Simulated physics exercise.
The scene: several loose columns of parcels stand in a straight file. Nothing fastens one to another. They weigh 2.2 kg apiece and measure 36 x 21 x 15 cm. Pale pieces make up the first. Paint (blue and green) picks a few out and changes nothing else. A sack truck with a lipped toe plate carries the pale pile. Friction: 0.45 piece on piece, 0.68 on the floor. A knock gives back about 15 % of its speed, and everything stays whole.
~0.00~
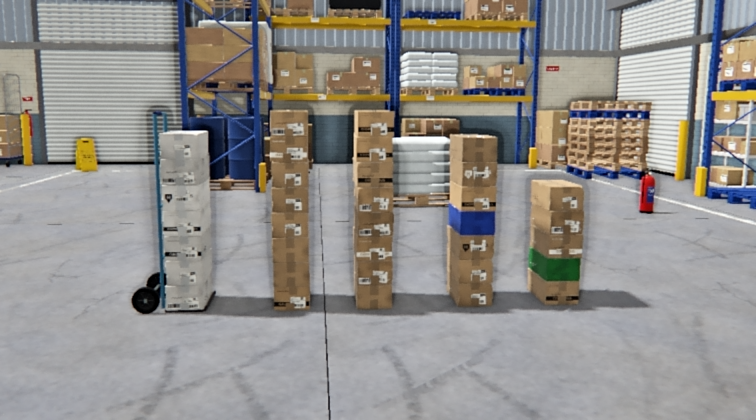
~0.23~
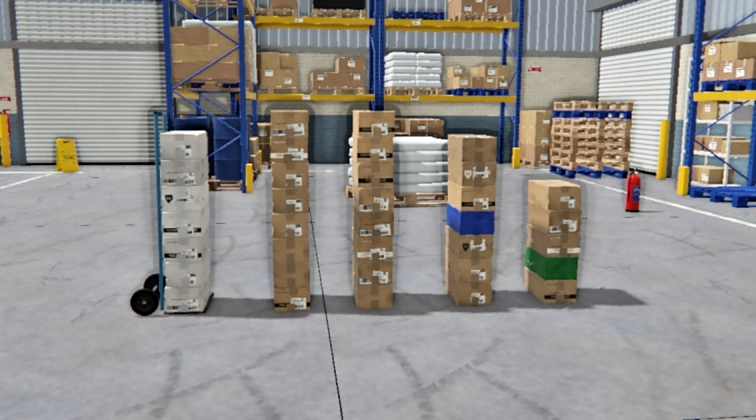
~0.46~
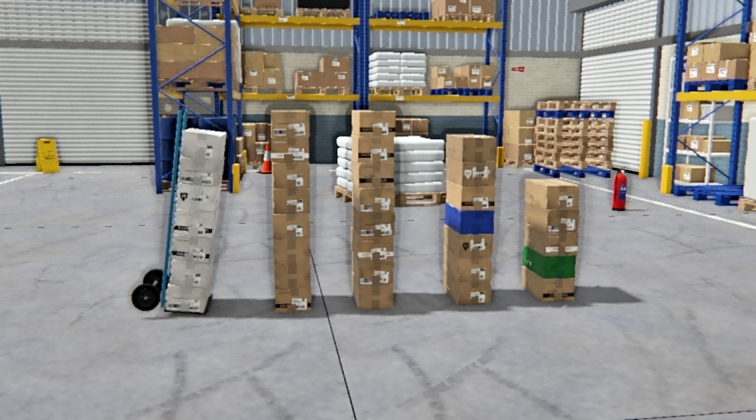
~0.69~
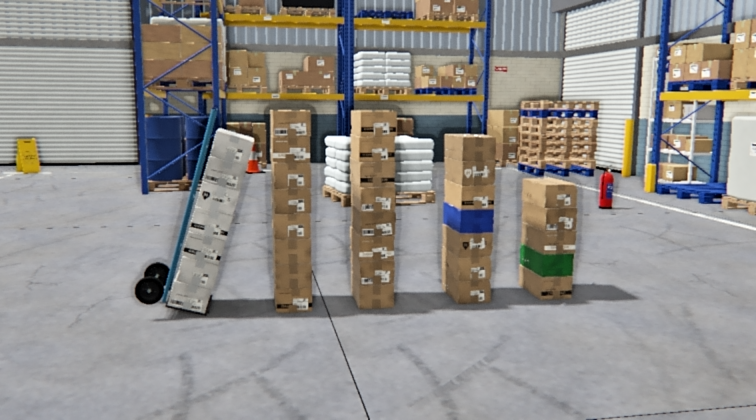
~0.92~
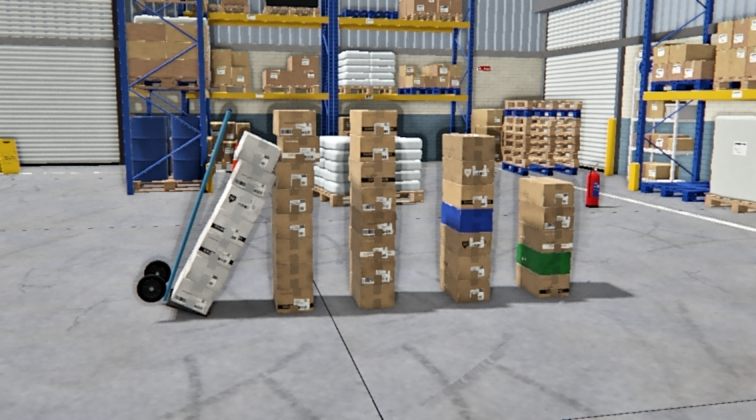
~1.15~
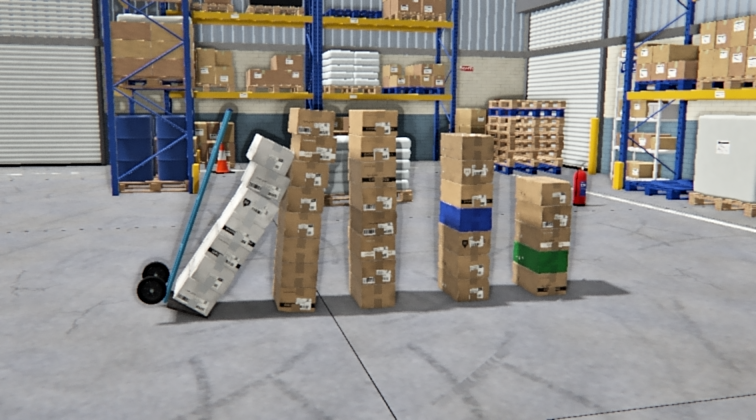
A hand truck on the left tipped forward with its stack of white boxes, which leaned right against the nearest column of brown boxes and tilted it slightly, while the other columns stayed upright.
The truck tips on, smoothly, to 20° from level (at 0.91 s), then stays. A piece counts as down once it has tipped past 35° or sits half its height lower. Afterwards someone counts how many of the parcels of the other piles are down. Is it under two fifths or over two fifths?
It comes to upwards of two fifths.
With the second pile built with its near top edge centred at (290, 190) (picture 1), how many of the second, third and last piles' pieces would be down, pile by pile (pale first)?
Then second 4, third 8, last 5.
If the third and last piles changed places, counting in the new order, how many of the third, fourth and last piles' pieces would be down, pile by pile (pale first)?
Then third 5, fourth 6, last 7.
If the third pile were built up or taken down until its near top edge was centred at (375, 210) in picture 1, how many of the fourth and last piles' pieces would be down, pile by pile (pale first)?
Then fourth 7, last 4.
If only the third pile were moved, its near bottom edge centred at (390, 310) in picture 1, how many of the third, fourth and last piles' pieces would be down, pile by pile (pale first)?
In that case third 8, fourth 7, last 5.
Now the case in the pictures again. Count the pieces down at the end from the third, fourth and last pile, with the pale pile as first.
Third 8, fourth 6, last 5.
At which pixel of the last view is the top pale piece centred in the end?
Around (364, 238).
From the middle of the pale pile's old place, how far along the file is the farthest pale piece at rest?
Roughly 105 cm along.
After 1.70 s, 7 of the pale pile down; none of the 28 other parcels down, 16 disturbed.
After 2.20 s, 7 of the pale pile down; 16 of the 28 other parcels down; blue parcel leaning 16°.
After 2.84 s, 7 of the pale pile down; 26 of the 28 other parcels down; green parcel leaning 75°, 10 cm lower; blue parcel leaning 33°, 26 cm lower.
At rest (4.7 s), 7 of the pale pile down; 27 of the 28 other parcels down; green parcel on its side; blue parcel leaning 38°, 37 cm lower. That is 96 per cent. As the last picture would show them, middles, green parcel near (605, 266), blue parcel near (578, 264).
